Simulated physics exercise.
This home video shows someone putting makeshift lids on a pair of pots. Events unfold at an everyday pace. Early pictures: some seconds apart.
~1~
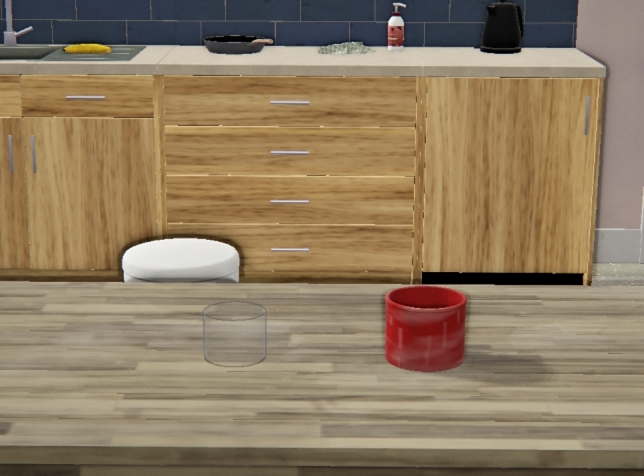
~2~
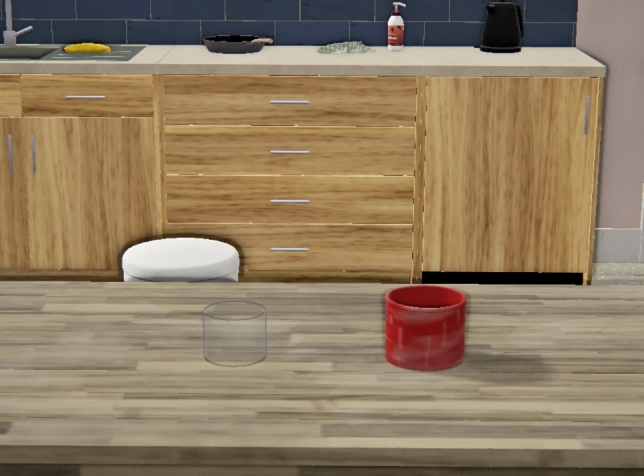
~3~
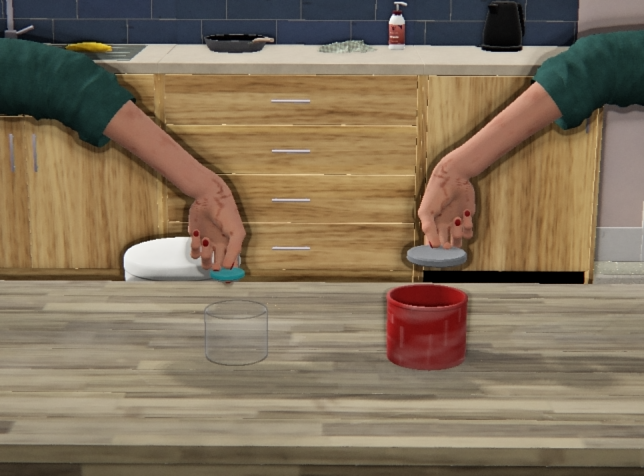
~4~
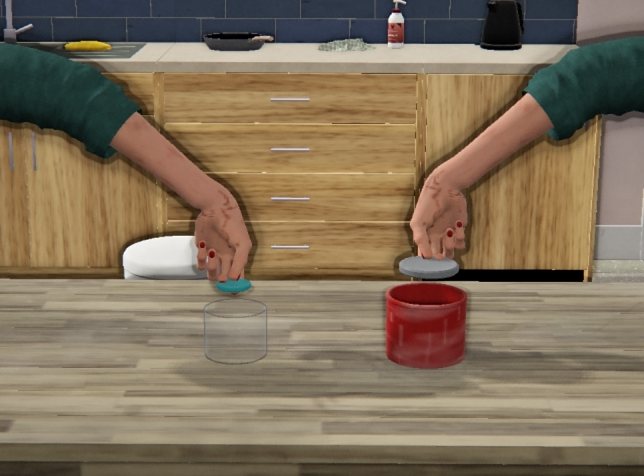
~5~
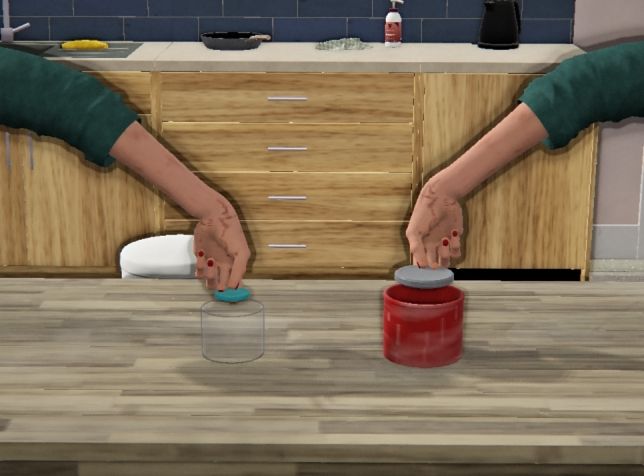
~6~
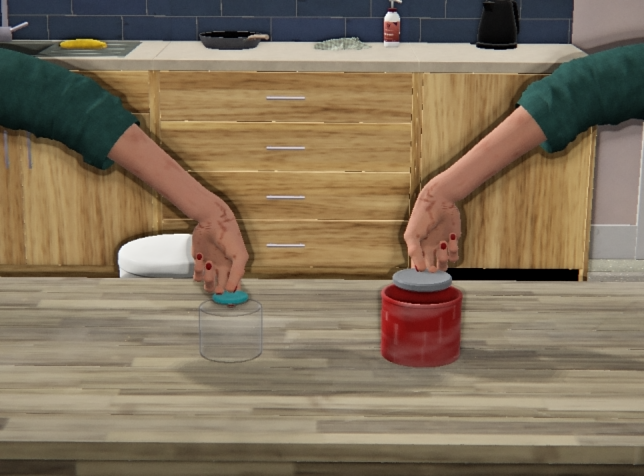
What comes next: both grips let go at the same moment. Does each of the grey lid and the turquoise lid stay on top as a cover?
My prediction: The grey lid goes down in, the turquoise lid goes down in.
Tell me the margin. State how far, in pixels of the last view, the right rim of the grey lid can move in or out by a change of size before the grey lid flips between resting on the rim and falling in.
It takes a move of some 8 pixels to the right.
Then, 0.20 s on from there, grey lid at the bottom near (420, 348); turquoise lid at the bottom near (231, 345).
In the end, the grey lid slips past the rim, near (420, 347); the turquoise lid slips past the rim, near (231, 347).
